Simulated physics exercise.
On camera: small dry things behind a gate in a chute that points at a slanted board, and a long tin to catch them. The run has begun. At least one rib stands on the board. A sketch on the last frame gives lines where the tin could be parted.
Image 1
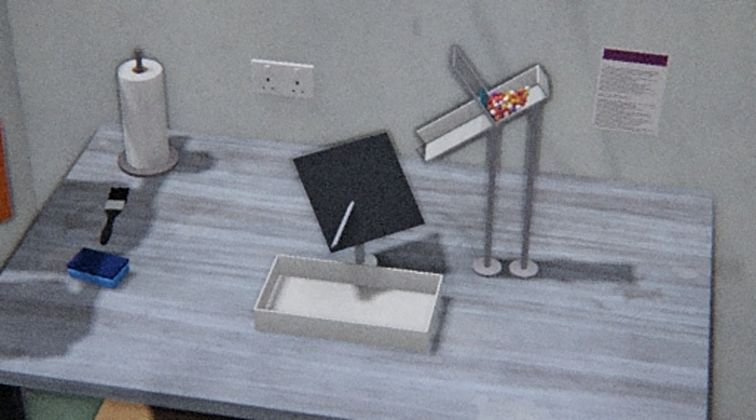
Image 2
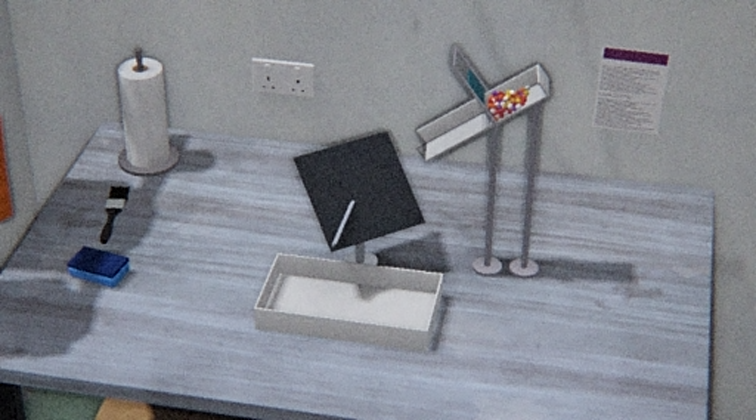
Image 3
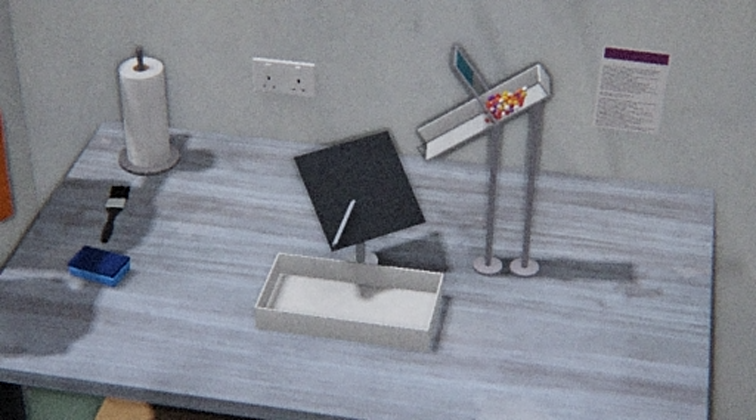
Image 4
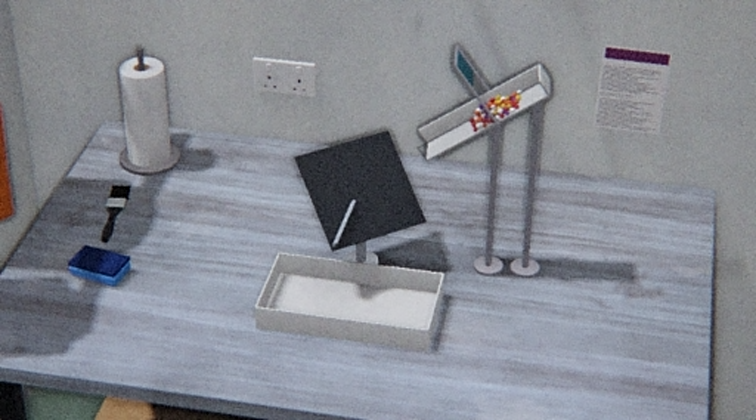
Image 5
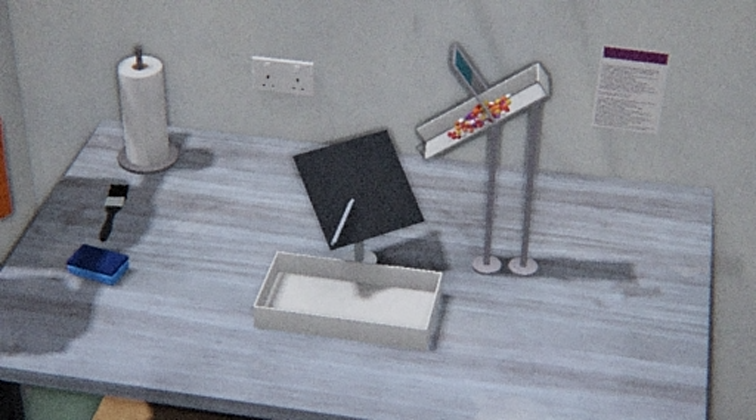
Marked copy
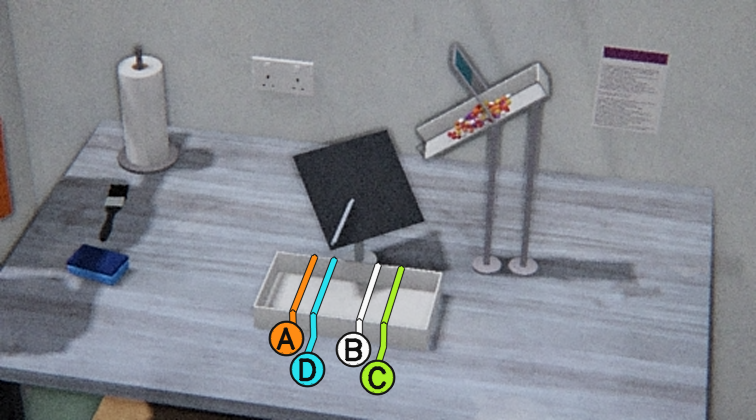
On a grey wood-grain tabletop, a small gate lifting on a raised chute and colourful beads sliding down leftward above a tilted black board.
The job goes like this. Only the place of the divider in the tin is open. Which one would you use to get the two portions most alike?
It is B.
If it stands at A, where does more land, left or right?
The right side.
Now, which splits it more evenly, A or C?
That would be C.
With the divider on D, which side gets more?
Right.
On the marked copy, line A crosses the front rim at (292, 311); line B crosses the front rim at (359, 320); line C crosses the front rim at (383, 324); line D crosses the front rim at (313, 314).
With A, of what is caught, a stray few on the left of the divider, nearly all on the right.
With B, of what is caught, about two thirds on the left of the divider, about a third on the right.
With C, of what is caught, most on the left of the divider, about a quarter on the right.
With D, of what is caught, a small part on the left of the divider, nearly all on the right.
